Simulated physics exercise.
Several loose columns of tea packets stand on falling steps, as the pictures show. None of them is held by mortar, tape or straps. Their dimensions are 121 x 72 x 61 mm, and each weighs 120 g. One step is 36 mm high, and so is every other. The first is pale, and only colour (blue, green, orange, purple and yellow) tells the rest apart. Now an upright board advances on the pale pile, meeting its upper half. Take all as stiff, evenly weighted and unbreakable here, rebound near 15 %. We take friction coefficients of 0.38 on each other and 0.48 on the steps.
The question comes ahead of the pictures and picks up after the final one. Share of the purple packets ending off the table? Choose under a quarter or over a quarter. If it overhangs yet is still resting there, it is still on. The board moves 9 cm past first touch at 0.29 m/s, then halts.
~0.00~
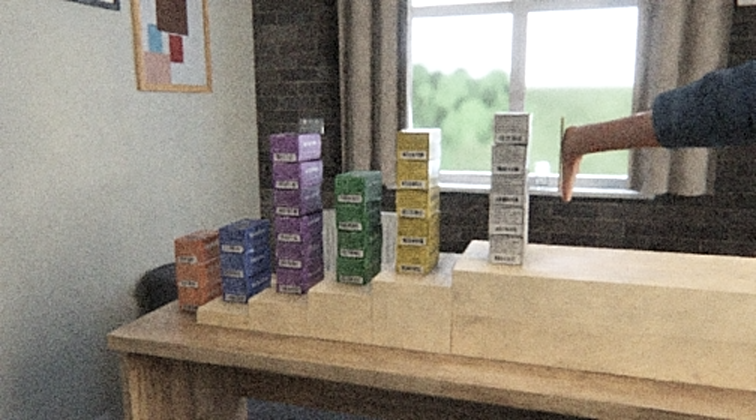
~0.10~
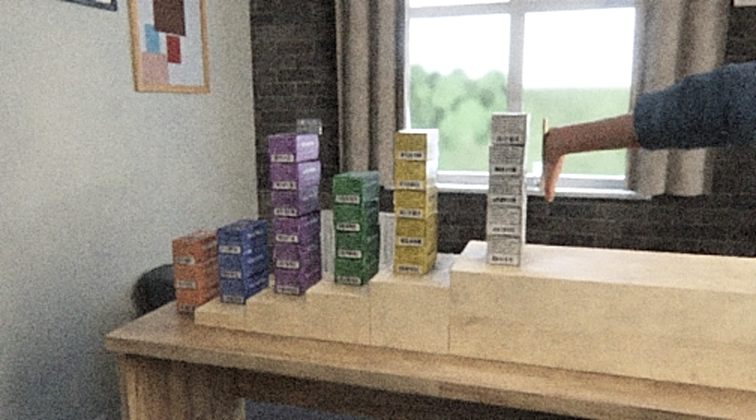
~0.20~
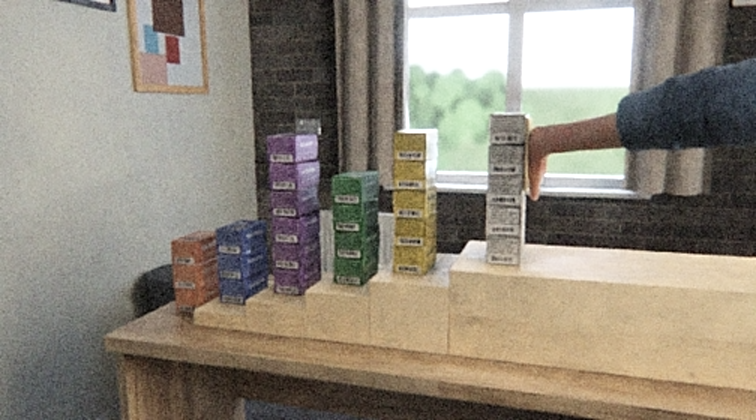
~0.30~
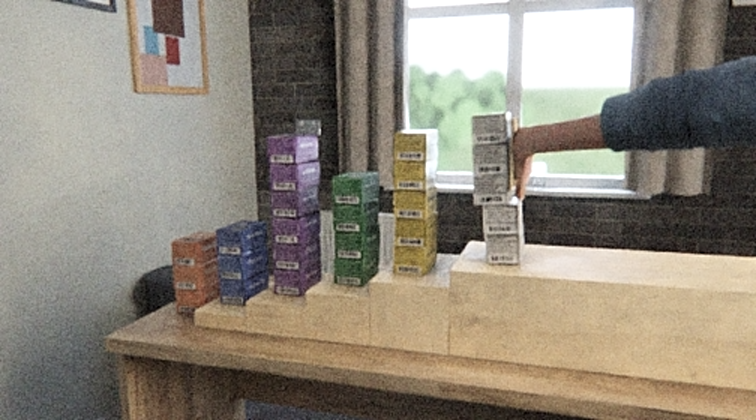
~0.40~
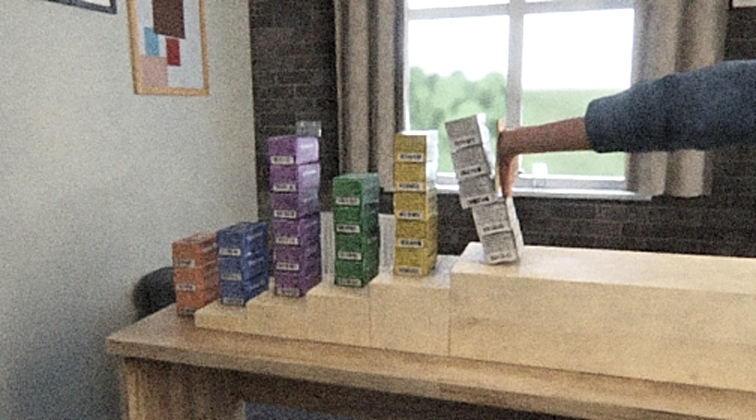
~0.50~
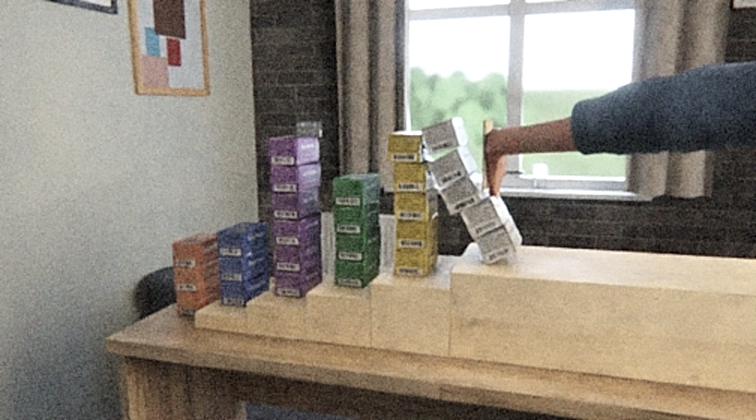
It works out to upwards of a quarter of the lot.
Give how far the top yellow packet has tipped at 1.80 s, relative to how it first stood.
It's at some 90 degrees.
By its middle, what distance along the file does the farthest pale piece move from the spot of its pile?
It ends some 44 cm away.
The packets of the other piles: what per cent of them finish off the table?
It works out at roughly 35 per cent.
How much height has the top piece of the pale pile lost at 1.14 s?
Drop so far: Roughly 10 cm.
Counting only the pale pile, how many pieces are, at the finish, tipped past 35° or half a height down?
I count 5 of the pale pieces.
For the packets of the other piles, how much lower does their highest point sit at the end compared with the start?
I make it close to 19 cm.
After 1.14 s, 5 of the pale pile down; none of the 6 purple packets off the table (0 of 21 in all colours); top purple packet leaning 15°; top green packet leaning 27°, 22 mm lower.
After 1.80 s, 5 of the pale pile down; 2 of the 6 purple packets off the table (3 of 21 in all colours); top purple packet on its side; top orange packet on its side.
By the end (2.5 s), 5 of the pale pile down; 3 of the 6 purple packets off the table (7 of 21 in all colours); top purple packet leaning 4°, 1.12 m lower; top orange packet upside down. That is 50 per cent.
